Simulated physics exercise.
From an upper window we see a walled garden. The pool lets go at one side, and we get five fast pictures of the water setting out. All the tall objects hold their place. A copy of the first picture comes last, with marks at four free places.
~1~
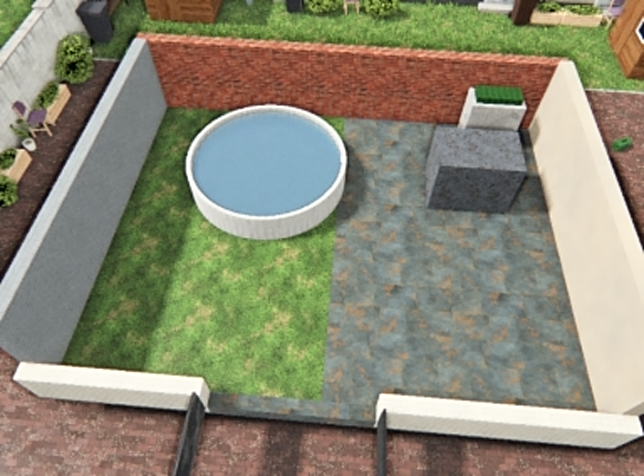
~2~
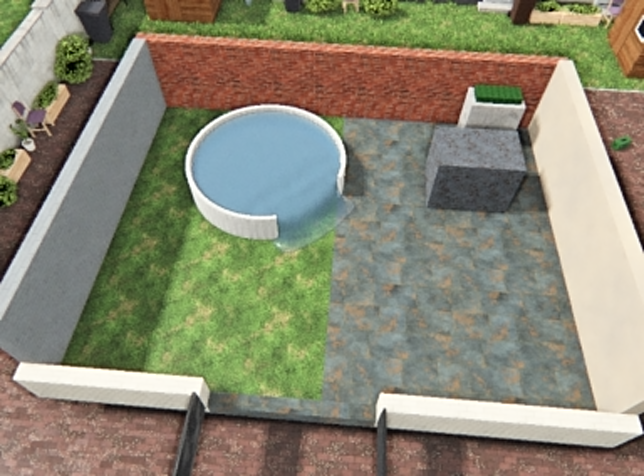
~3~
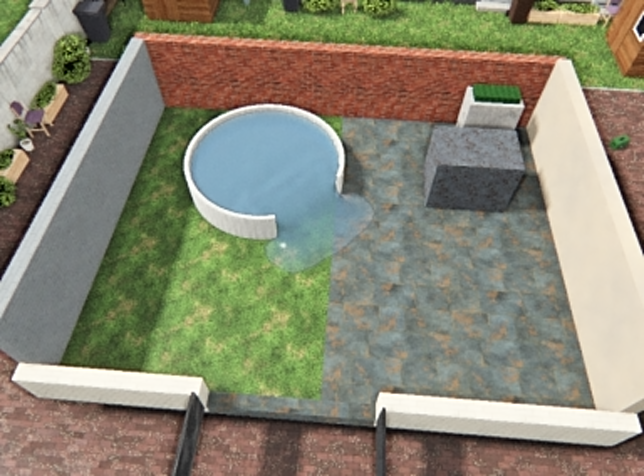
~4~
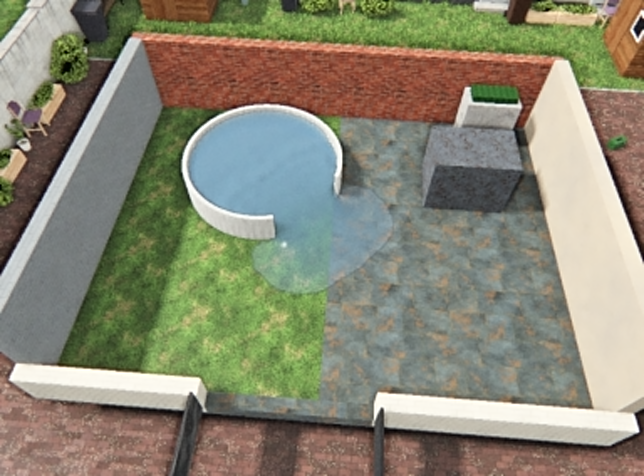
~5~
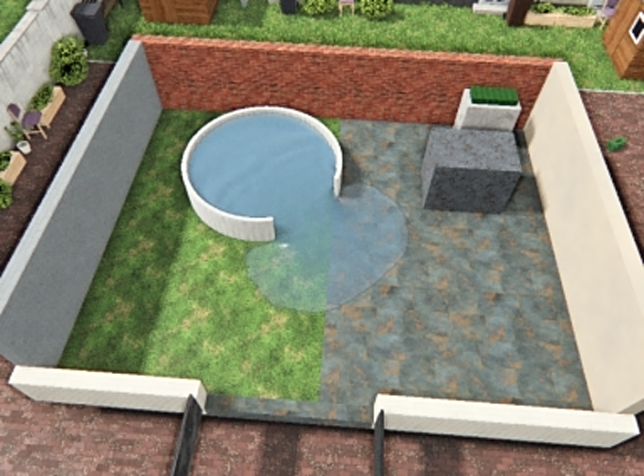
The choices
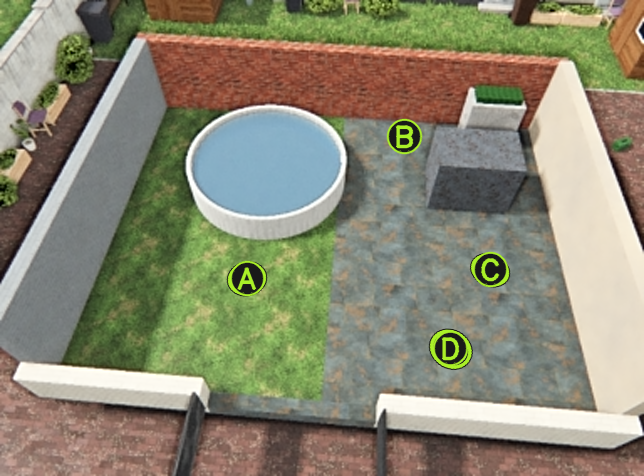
A walled garden, half grass and half grey-brown paving, is seen from a high window above its open front gate. A round white pool of blue water stands on the left before a red brick wall, with a dark grey block and a green-topped planter at right. The pool's near right side opens and water pours out, fanning across grass and paving, while the view shifts very slightly.
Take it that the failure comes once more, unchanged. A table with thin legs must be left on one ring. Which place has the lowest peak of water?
Choose A.
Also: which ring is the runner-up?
The answer is B.
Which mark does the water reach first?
A.
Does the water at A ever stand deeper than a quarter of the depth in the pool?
No.
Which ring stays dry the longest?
B.
On the marked copy, A at (247, 278); B at (404, 136); C at (490, 269); D at (450, 348).
With A, the water peaks at about 10 % of the depth that stood in the pool.
With B, the water peaks at about 16 % of the depth that stood in the pool.
With C, the water peaks at about 36 % of the depth that stood in the pool.
With D, the water peaks at about 38 % of the depth that stood in the pool.
